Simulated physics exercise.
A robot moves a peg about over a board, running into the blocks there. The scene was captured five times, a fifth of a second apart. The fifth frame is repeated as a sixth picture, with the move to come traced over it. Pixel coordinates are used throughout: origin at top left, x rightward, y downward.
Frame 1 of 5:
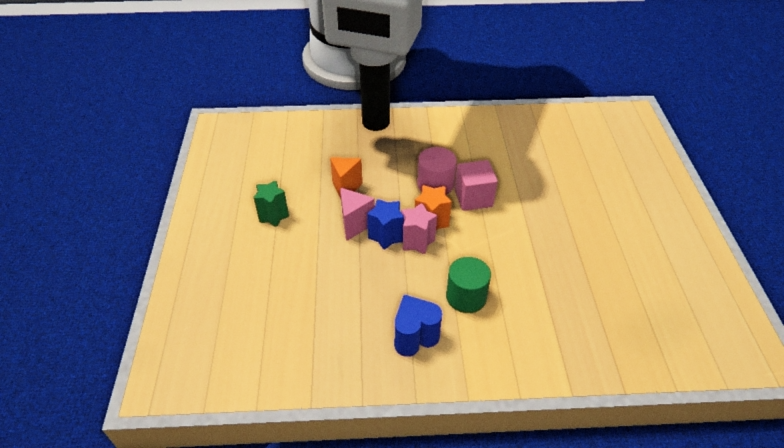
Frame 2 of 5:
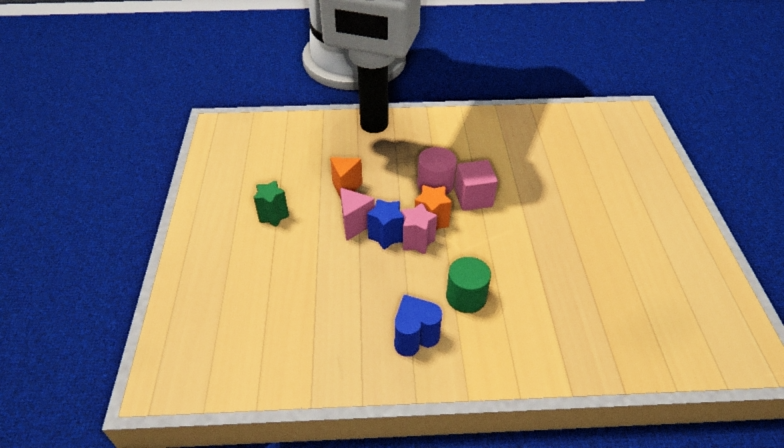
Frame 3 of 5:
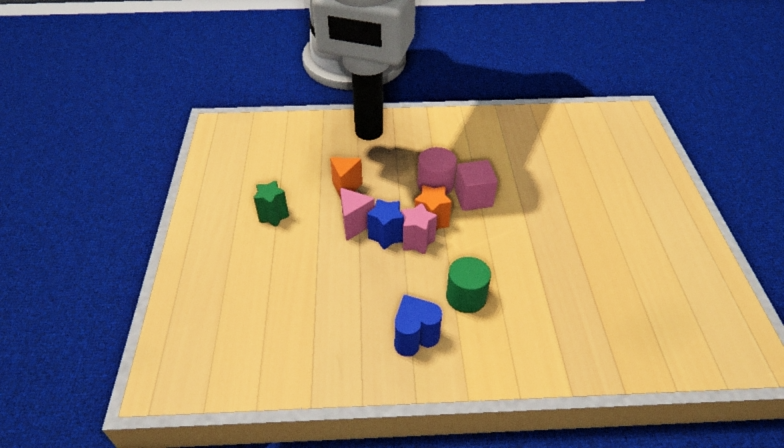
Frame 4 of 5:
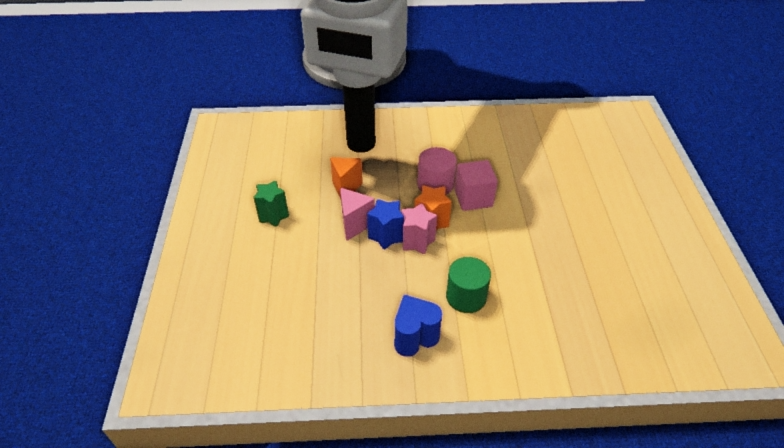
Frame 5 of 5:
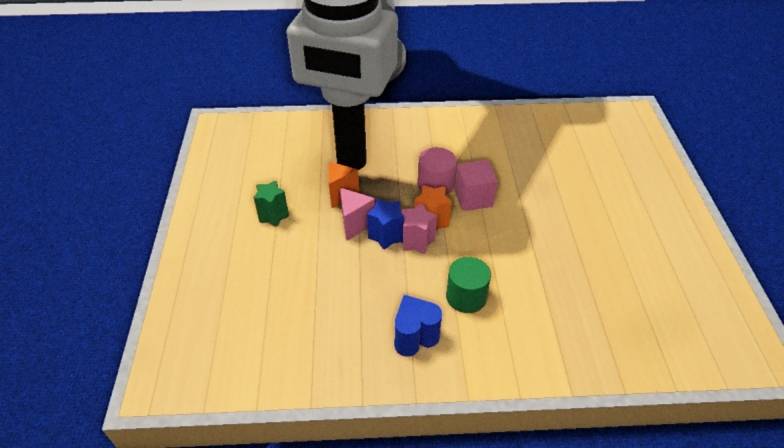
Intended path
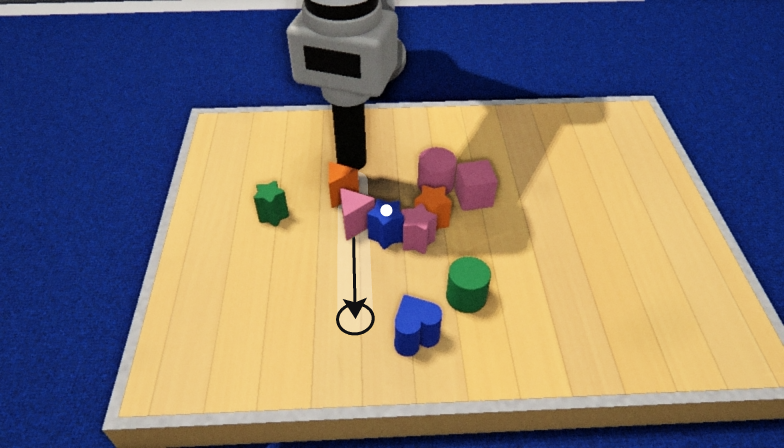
The robot's black peg moves toward the blocks and nudges the orange triangle slightly.
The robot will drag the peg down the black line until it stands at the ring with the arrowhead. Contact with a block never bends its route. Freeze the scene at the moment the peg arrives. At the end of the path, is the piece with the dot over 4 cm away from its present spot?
No, it doesn't check out.
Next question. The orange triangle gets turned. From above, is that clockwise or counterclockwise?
It ends up turned clockwise.
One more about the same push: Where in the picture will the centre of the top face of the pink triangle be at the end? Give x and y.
Close to (335, 319).
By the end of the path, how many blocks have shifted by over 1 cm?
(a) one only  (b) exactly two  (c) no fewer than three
Answer: B.
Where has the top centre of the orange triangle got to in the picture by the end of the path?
In the picture, it is at (324, 194).
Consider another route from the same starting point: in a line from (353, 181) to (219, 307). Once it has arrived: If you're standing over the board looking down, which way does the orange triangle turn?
The turn is anti-clockwise.
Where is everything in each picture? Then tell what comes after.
Tip of the peg at (376, 123), middles of tops, orange triangle at (344, 164), pink triangle at (353, 200), blue star block at (386, 210), blue heart block at (416, 314), in the first frame.
Peg at (374, 125), nothing pushed, in the second frame.
Peg at (369, 132), nothing pushed, in the third frame.
Peg at (361, 144), nothing pushed, in the fourth frame.
Peg at (352, 162), orange triangle at (339, 171), pink triangle at (353, 200), blue star block at (386, 210), blue heart block at (416, 314), in the fifth frame.
The line goes from (353, 181) directly to (355, 319); the dot is on the blue star block.
What follows on the original path. One third of the way, peg at (352, 203); orange triangle at (324, 194), turned 60° clockwise; pink triangle at (348, 217), turned 25° anticlockwise.
Two thirds of the way, peg at (353, 249); orange triangle at (324, 194), turned 65° clockwise; pink triangle at (342, 265); blue star block at (386, 214), turned 25° anticlockwise.
At the end, peg at (354, 301); orange triangle at (324, 194), turned 65° clockwise; pink triangle at (335, 319), turned 20° clockwise; blue star block at (386, 214), turned 25° anticlockwise; blue heart block unmoved.
